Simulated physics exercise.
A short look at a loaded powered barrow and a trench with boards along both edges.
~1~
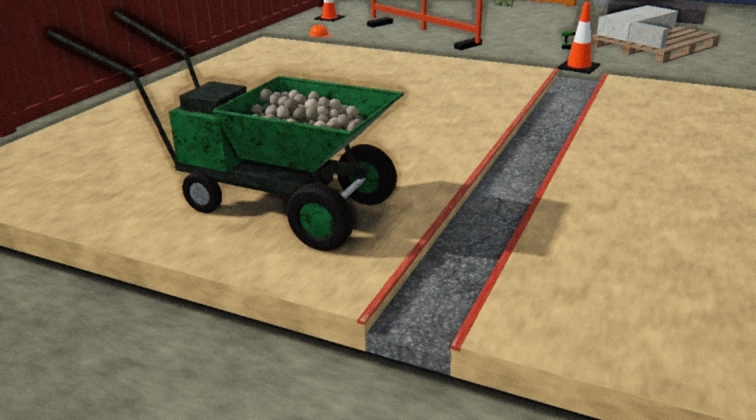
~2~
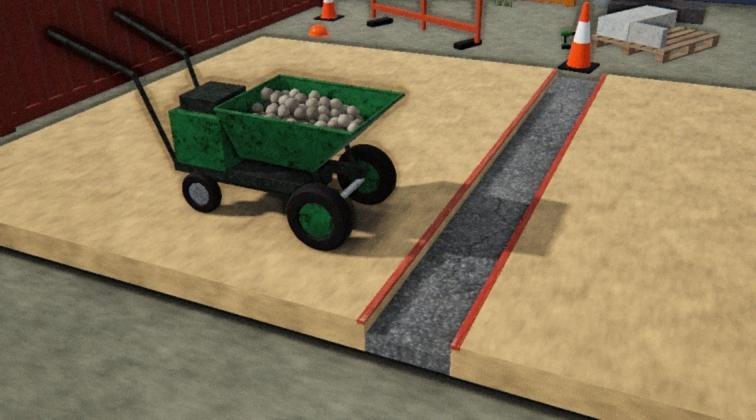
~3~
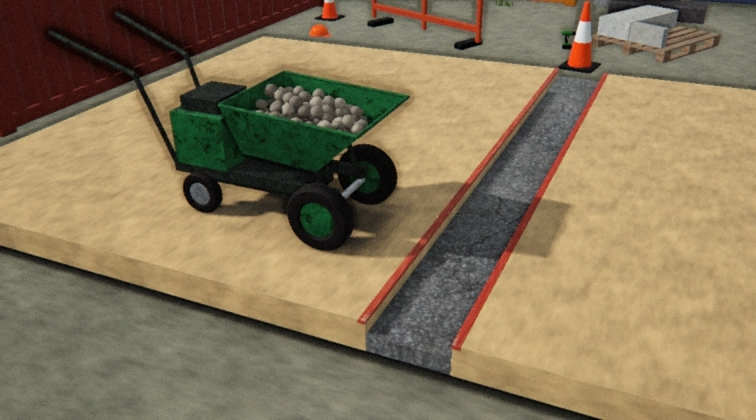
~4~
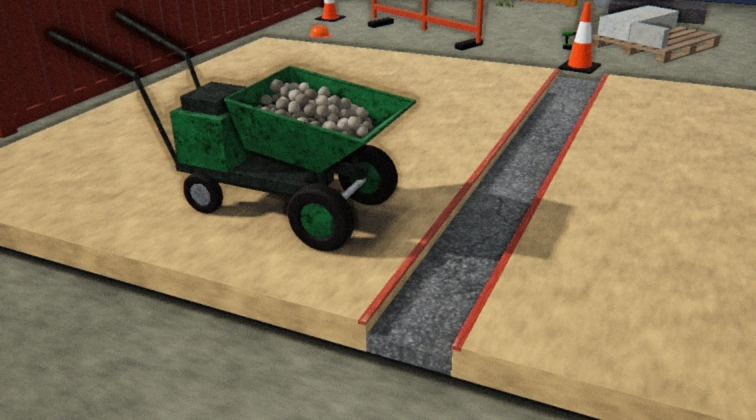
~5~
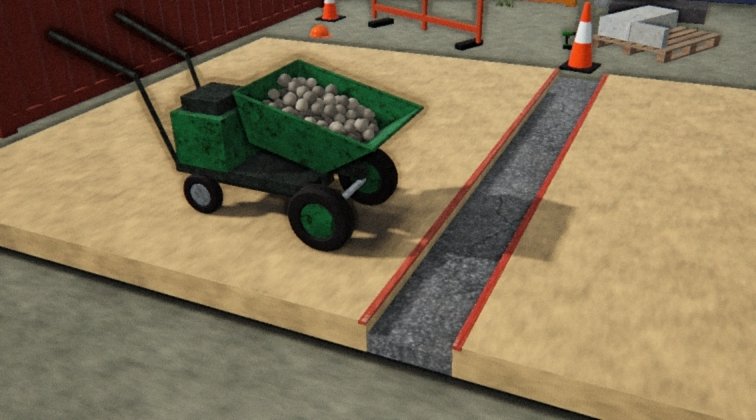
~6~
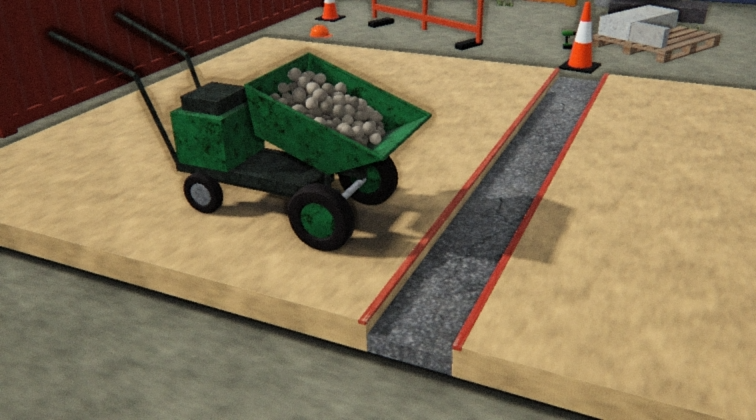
To begin with, a green powered barrow loaded with round, pale stones stands level on a sandy surface, left of a shallow gravelly trench edged with red-topped boards. Then its skip tilts gradually forward to the right, the back rising and the front lip lowering, while the wheels stay put.
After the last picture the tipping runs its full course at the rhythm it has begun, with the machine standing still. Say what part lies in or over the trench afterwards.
Between the edges lies over half of the load.
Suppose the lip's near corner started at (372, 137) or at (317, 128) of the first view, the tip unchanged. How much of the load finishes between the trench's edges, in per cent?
In turn 70 and 80 in a hundred.
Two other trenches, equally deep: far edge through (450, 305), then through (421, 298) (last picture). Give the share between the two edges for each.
The first gives 60 %, the second 10 %.
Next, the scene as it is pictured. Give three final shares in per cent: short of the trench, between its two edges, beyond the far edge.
Short: 0 %, between: 80 %, beyond: 5 %.
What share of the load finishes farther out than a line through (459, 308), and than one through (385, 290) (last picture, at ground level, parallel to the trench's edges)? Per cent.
The first gives 20 %, the second 90 %.
Just after the last frame, skip tipped steeply; every one in the skip.
A moment on, skip tipped right over; roughly half in the skip; roughly half in or heaped over the trench; just a few falling.
Further on, skip tipped right over; about a tenth in the skip; the larger part in or heaped over the trench; about a tenth beyond it.
When it is over, skip tipped right over; about a tenth in the skip; the larger part in or heaped over the trench; about a tenth beyond it.
